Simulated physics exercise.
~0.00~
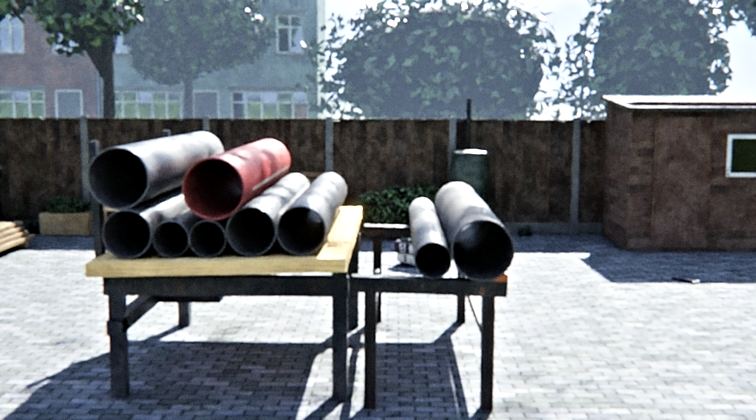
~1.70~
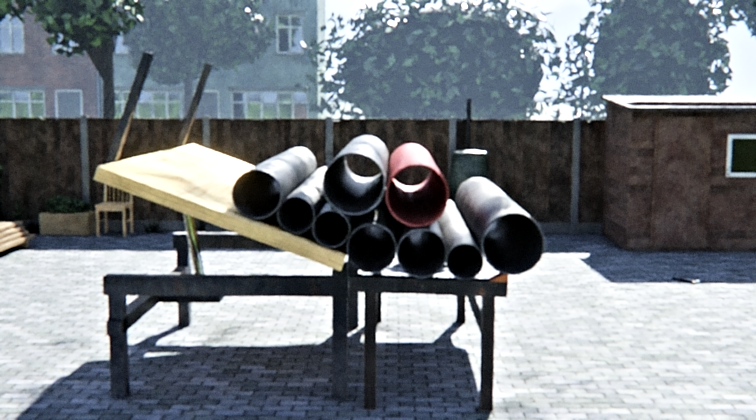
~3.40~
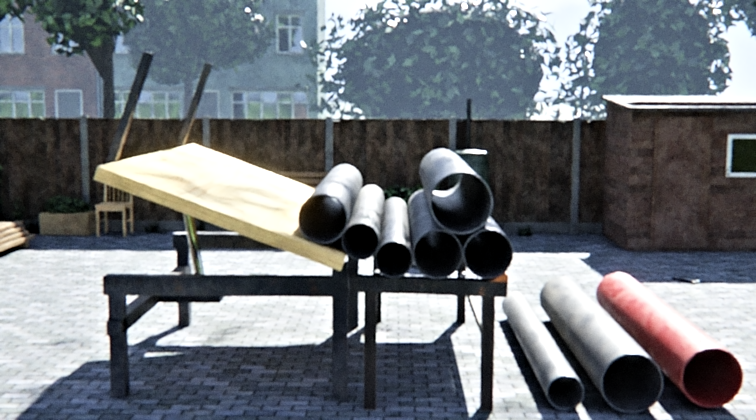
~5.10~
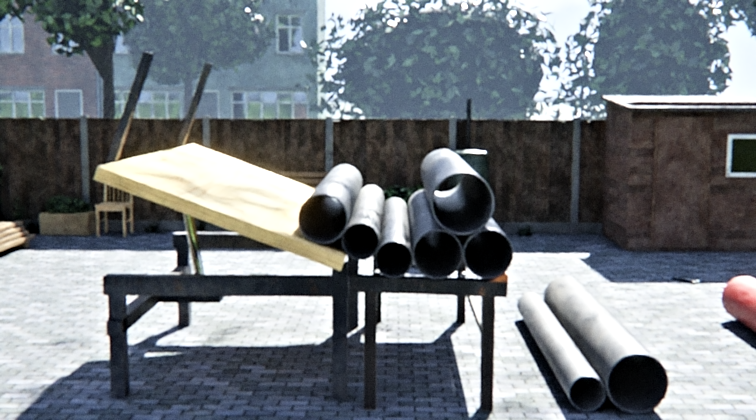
A red pipe lies on top of a pile of grey ones on a pale wooden deck at left, beside a dark rack holding two more grey pipes. They stand in a paved yard with a fence and a brown shed behind, seen from the front by a still camera. The deck's left side tilts up, and the pipes roll right onto the rack, the red one riding on top. Red and two grey pipes go over the right end onto the paving. The red one rolls on to the right edge of the view, while six grey pipes stay heaped above.
